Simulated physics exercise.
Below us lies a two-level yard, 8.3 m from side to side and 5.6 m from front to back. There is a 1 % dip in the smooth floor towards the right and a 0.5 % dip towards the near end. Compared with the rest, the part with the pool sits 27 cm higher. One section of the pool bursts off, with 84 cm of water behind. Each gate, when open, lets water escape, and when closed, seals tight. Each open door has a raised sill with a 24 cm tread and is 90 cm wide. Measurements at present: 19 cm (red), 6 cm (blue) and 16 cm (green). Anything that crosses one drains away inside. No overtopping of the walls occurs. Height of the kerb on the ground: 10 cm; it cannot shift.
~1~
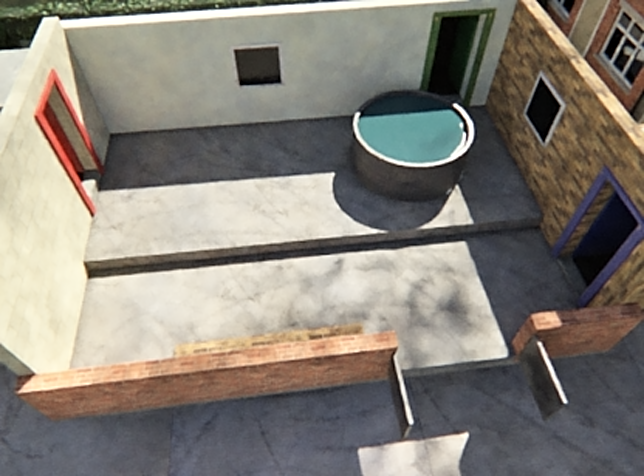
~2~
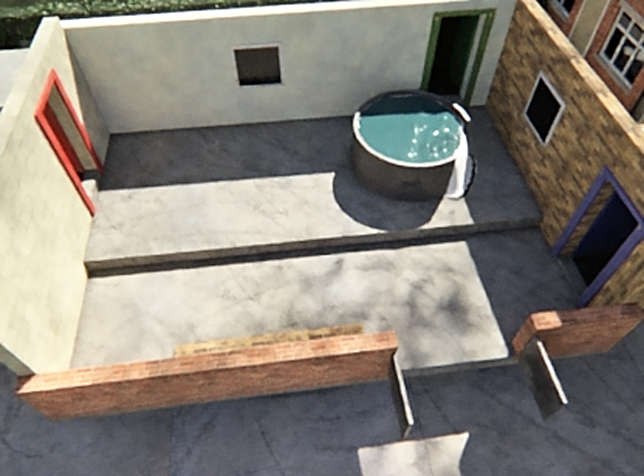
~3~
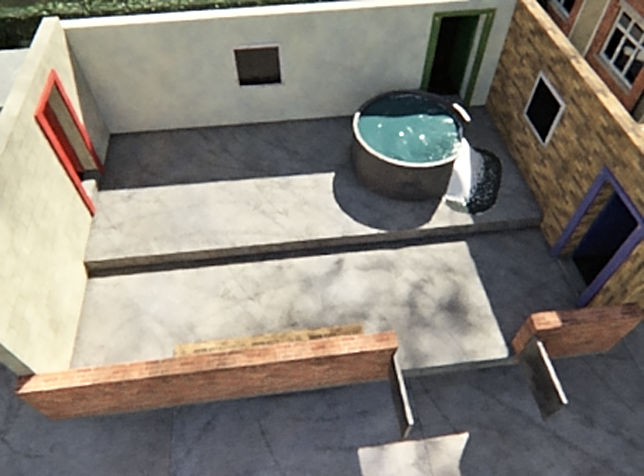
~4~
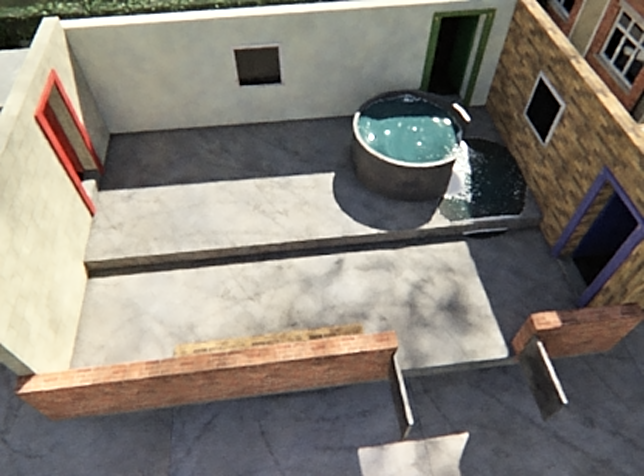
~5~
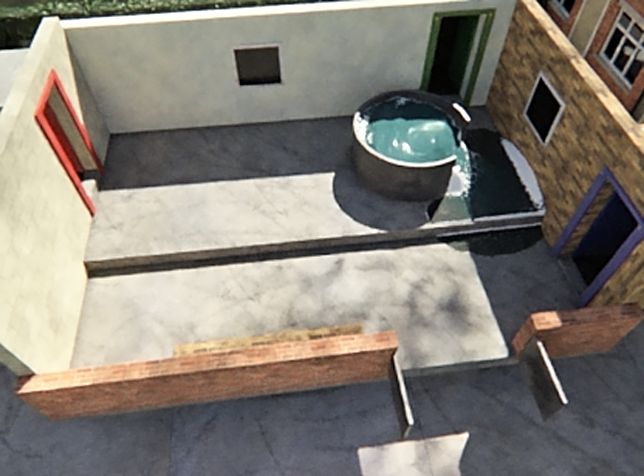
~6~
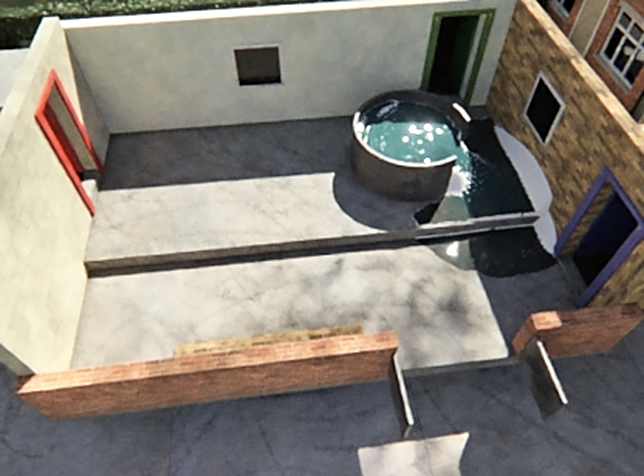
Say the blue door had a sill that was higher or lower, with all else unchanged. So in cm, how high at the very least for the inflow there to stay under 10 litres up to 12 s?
At least 29 cm or so.
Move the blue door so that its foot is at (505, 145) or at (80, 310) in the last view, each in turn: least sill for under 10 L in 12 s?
In turn: About 28 cm, about 12.5 cm.
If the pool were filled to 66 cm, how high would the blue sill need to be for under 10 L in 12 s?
In that case, roughly 22 cm.
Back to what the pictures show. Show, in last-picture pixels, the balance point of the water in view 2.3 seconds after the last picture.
(458, 198).
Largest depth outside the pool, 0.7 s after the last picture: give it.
56 cm.
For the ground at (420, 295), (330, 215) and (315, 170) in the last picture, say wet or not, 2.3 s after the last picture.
In that order: Wet, dry, still dry.
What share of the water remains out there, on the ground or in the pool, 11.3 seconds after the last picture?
Remaining share: Around 72 %.
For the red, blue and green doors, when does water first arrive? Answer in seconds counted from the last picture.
At red it's 6.0 s, at blue 0.1 s, and at green 0.8 s.
Then, 0.7 s after the last picture water covers 15 % of the floor, deepest (56 cm) near (594, 331); 18 cm at the blue door, 10 litres in over its 6 cm sill.
Then, 2.3 s after the last picture water covers 35 % of the floor, deepest (39 cm) near (594, 331); 21 cm at the blue door, 91 litres in over its 6 cm sill.
Then, 11.3 s after the last picture water covers 75 % of the floor, deepest (12 cm) near (594, 331); 9 cm at the blue door, 329 litres in over its 6 cm sill.
At the blue door as built, the water peaked near 21 cm, 2.3 s after the last picture.
With a sill of 26.5 cm, 15 litres would have come in within the 12 s; with 36.5 cm, 2 litres. So under 10 litres takes about 29 cm.
